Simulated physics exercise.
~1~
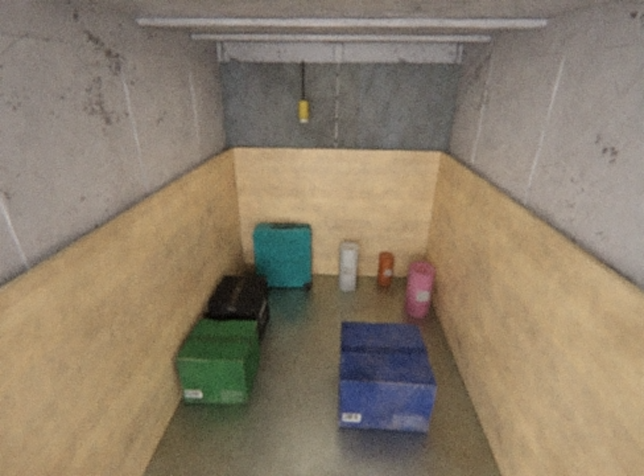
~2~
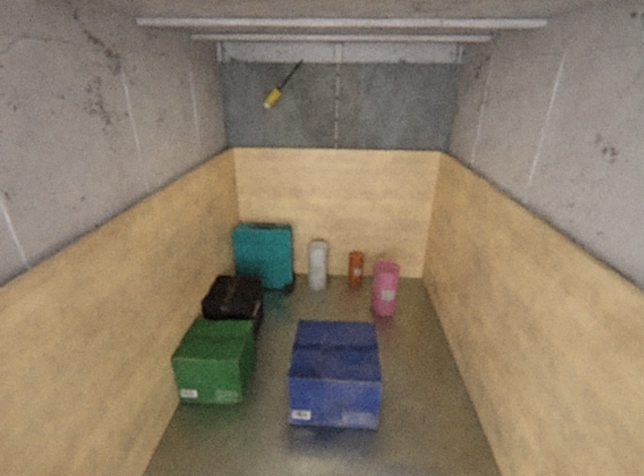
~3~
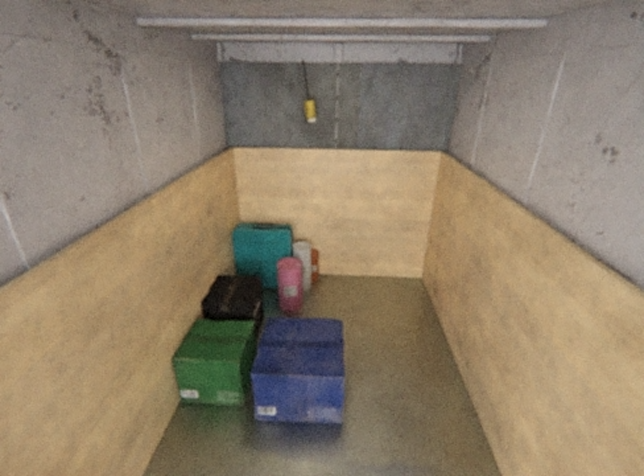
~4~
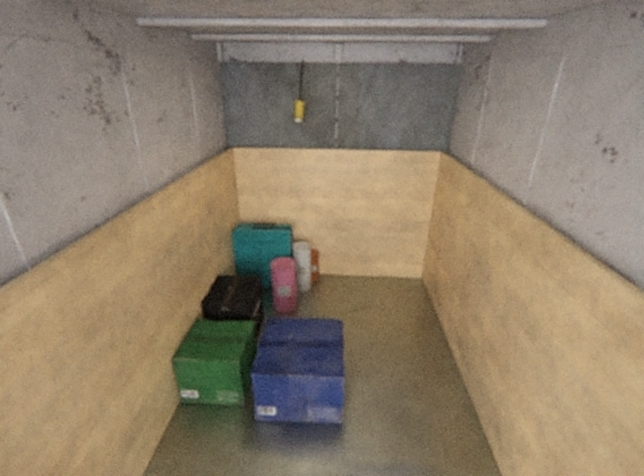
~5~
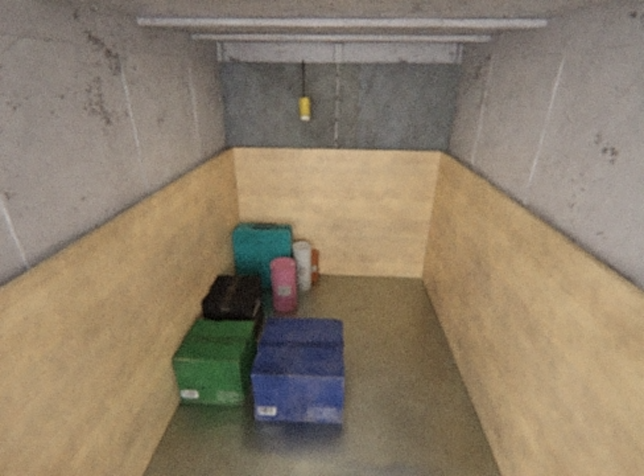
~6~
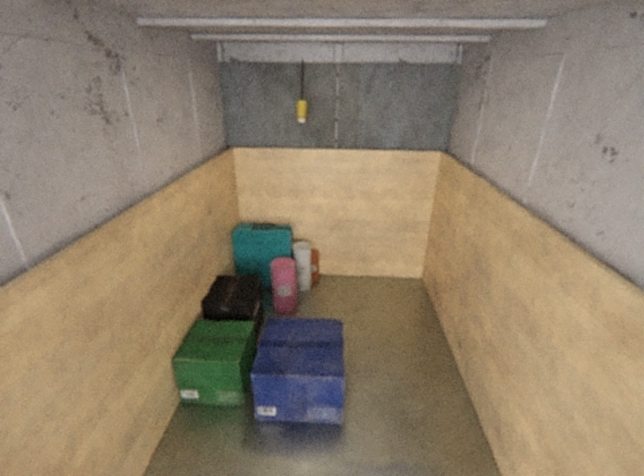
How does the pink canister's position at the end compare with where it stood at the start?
At the start it stands near the right wall, to the right of the other canisters. By the end it is well to the left, standing just in front of the turquoise case and white canister.
